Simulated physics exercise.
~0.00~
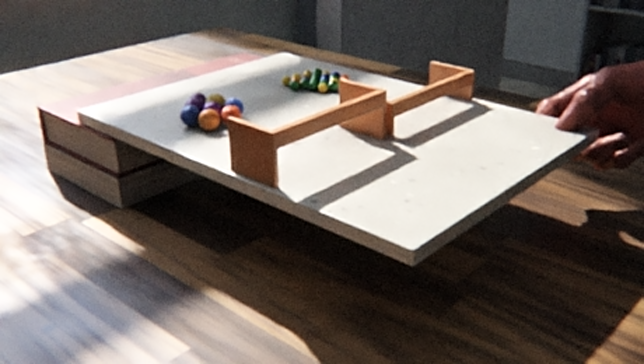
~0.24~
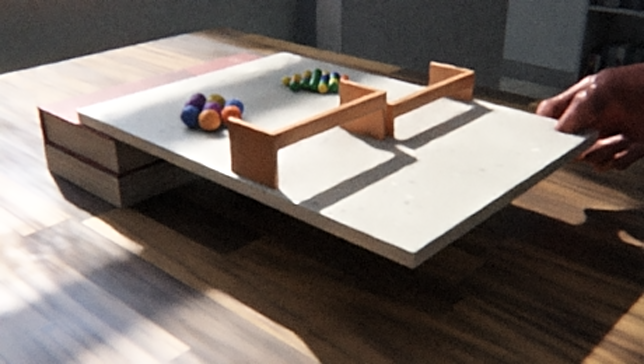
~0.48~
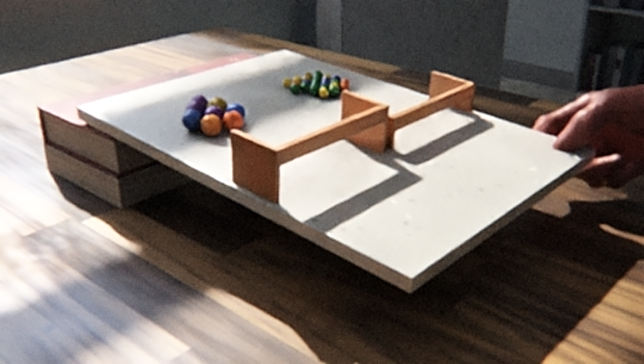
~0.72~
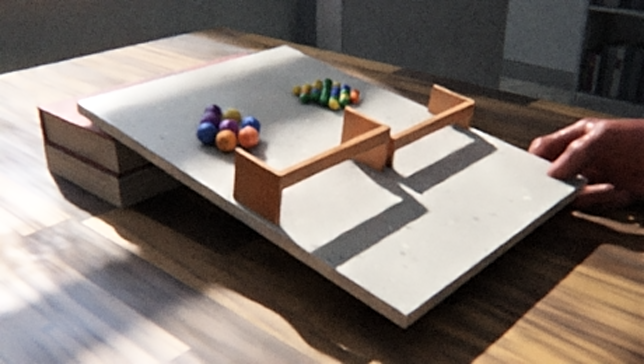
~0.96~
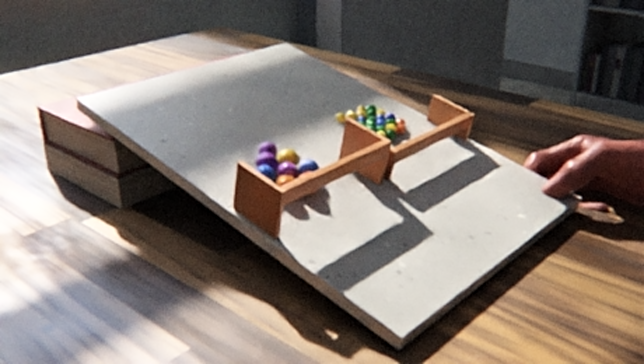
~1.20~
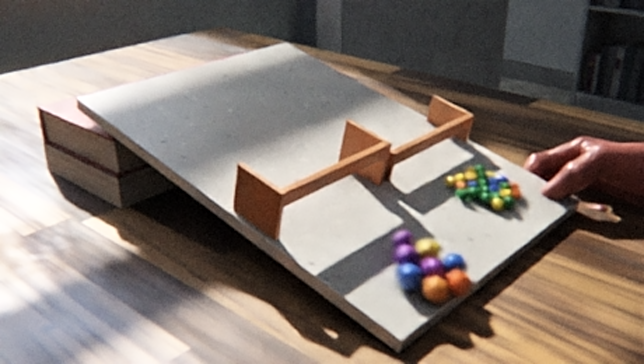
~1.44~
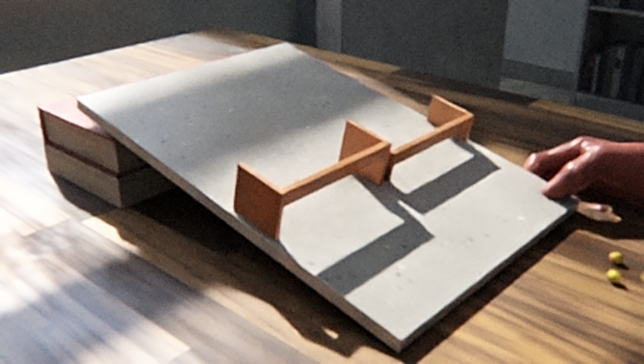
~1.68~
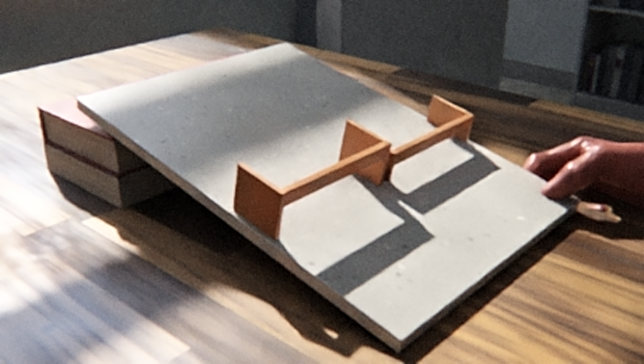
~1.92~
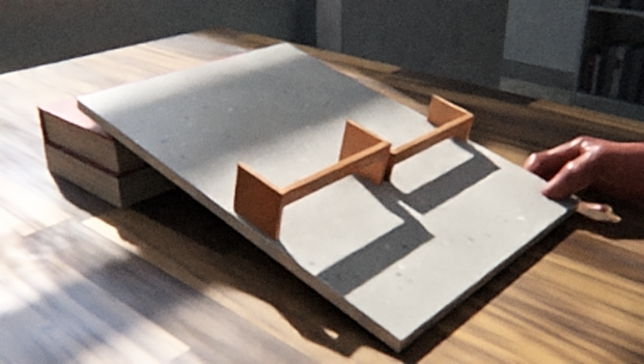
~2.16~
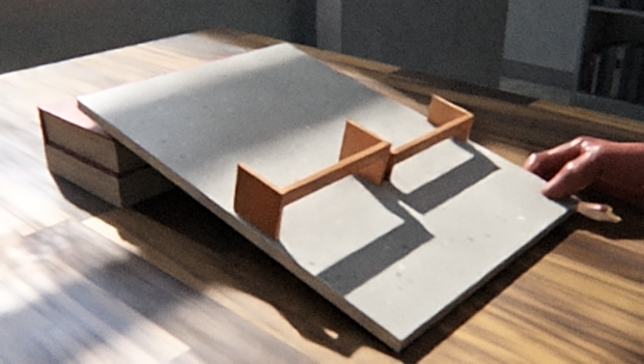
On a wooden tabletop in a sunlit room, seen from the front and slightly above, a pale board rests with its left end on a pile of books while a hand holds its right end. A cluster of purple, blue and orange balls sits nearer, smaller green, yellow and blue ones farther back, each uphill of an orange gate. The hand lowers its end, and both groups start rolling down to the right. They reach the gates, pass beneath the bars and roll off the low end. The board stays sloped and empty, the hand still beside it.
